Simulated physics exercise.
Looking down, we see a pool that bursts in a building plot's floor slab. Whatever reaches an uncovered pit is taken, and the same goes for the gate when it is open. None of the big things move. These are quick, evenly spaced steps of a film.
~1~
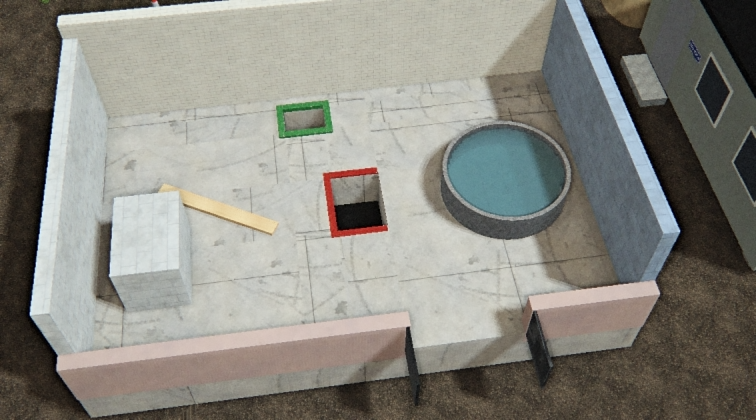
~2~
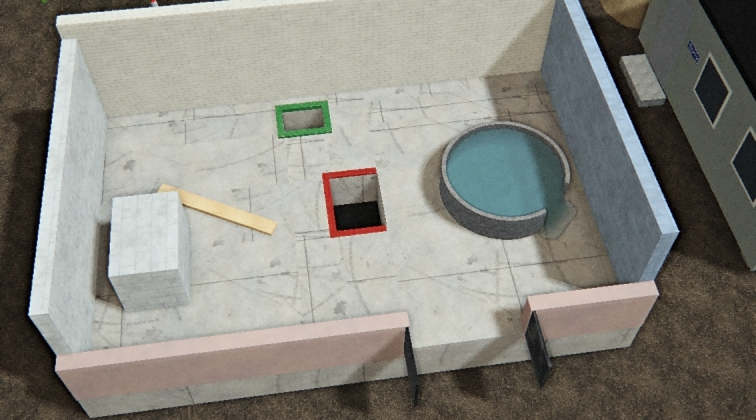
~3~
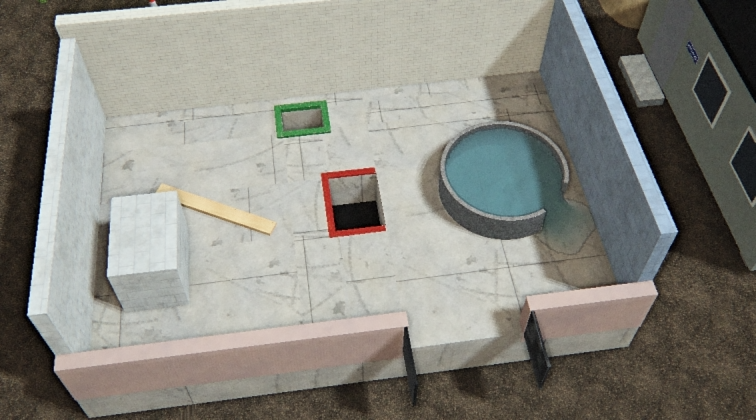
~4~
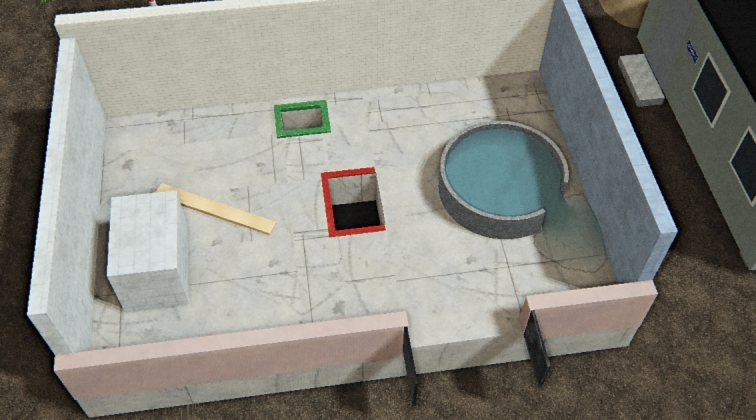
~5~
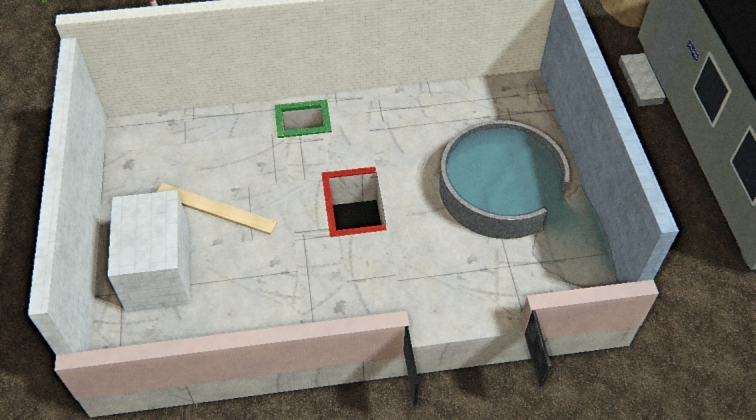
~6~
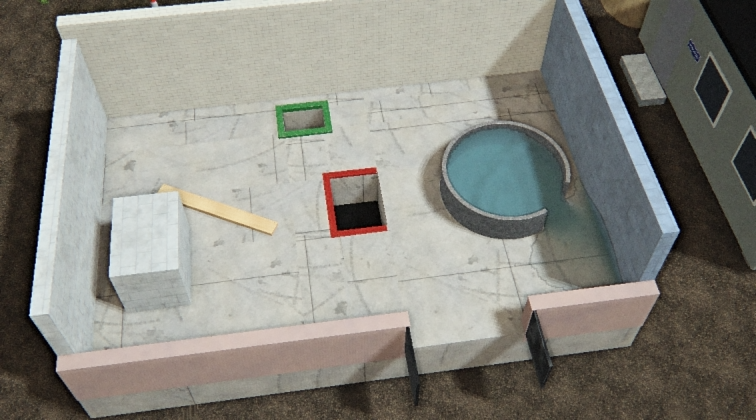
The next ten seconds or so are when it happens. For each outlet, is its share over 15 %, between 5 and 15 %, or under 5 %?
At the end, the gate will be a middling outlet at five to fifteen per cent. The red pit will be a middling outlet at five to fifteen per cent. The green pit will be a minor outlet short of five per cent.
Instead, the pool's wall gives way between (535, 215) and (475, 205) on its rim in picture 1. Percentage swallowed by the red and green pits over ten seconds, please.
The red pit takes 0 per cent and the green pit 0 per cent.
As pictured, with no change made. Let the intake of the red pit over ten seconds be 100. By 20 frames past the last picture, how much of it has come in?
Around 0 percent.
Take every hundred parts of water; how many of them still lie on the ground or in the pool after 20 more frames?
Close to 98 %.
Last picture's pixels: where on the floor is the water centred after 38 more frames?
It is around (456, 223).
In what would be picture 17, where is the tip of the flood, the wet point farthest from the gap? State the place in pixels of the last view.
By then the tip should be at about (414, 333).
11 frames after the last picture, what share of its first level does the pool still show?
64 percent or so.
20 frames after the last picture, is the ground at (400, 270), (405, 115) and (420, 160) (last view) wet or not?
The readings in sequence are watered, waterless, waterless.
A moment on, water covers 5 % of the floor; the gate 0 %, the red pit 0 %, the green pit 0 %.
Next, water covers 15 % of the floor; the gate 0 %, the red pit 0 %, the green pit 0 %.
Then, water covers 35 % of the floor; the gate 2 %, the red pit 0 %, the green pit 0 %.
Later, water covers 55 % of the floor; the gate 5 %, the red pit 5 %, the green pit 0 %.
In the end, water covers 65 % of the floor; the gate 8 %, the red pit 9 %, the green pit 0 %.
